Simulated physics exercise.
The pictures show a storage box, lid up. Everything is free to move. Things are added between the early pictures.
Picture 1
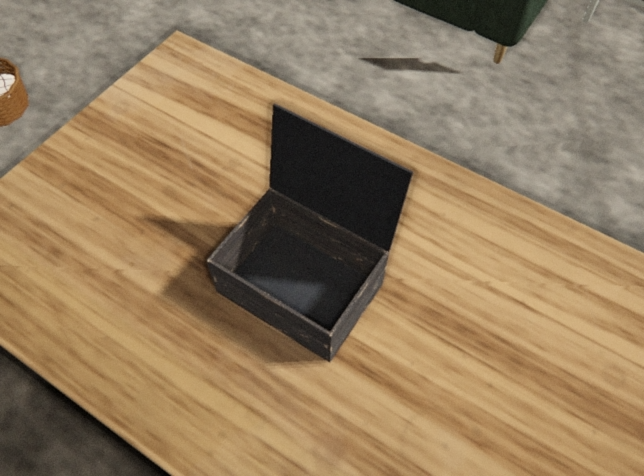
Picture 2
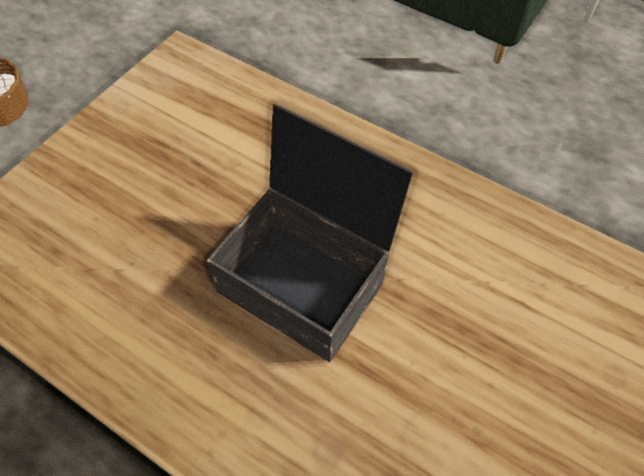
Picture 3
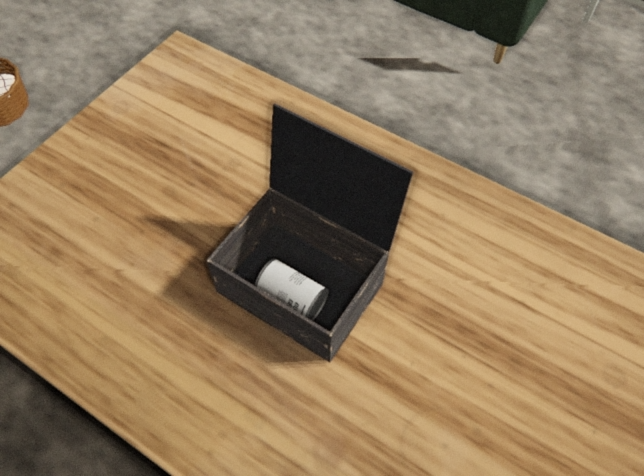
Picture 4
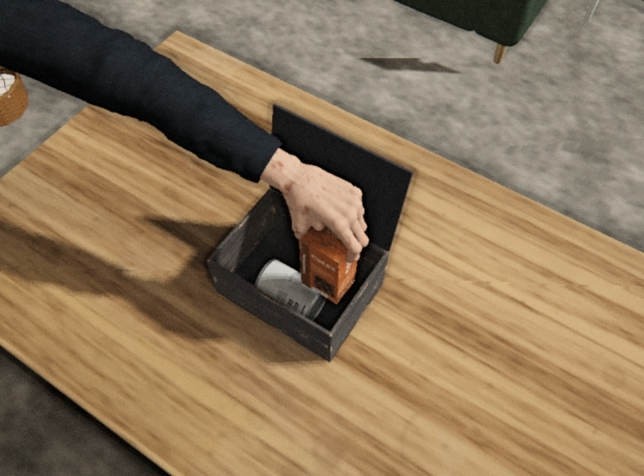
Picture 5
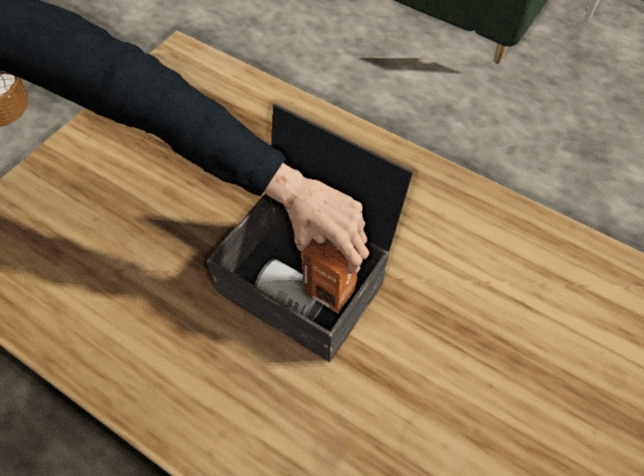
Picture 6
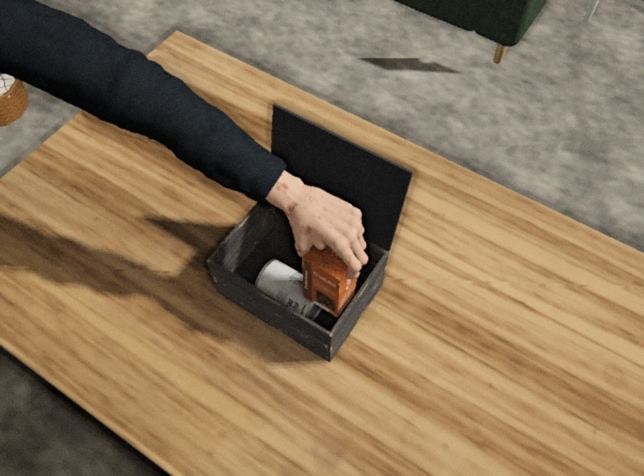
Open dark storage box on a wooden table, a white tin appearing inside, then a hand lowering an orange carton beside it.
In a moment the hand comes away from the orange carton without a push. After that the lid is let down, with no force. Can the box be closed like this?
Outcome: The lid will not close.
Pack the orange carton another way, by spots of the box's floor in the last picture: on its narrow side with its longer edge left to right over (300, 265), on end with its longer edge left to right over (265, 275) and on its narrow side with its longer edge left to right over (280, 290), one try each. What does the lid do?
First try: It closes; second try: It will not close; third try: It closes.
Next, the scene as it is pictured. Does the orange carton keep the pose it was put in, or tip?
The orange carton tips.
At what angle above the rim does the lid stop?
About 80°.
Then, 0.40 s later than the last frame, orange carton tilted by 53° near (346, 270); white tin moved a little.
Then, 1.20 s later than the last frame, lid starting down; orange carton tilted by 47° near (345, 271); white tin moved a little.
When it is over, lid 81° above the rim; lying over in the box, orange carton; white tin as before. End places, in pixels of the last picture, orange carton near (343, 271).
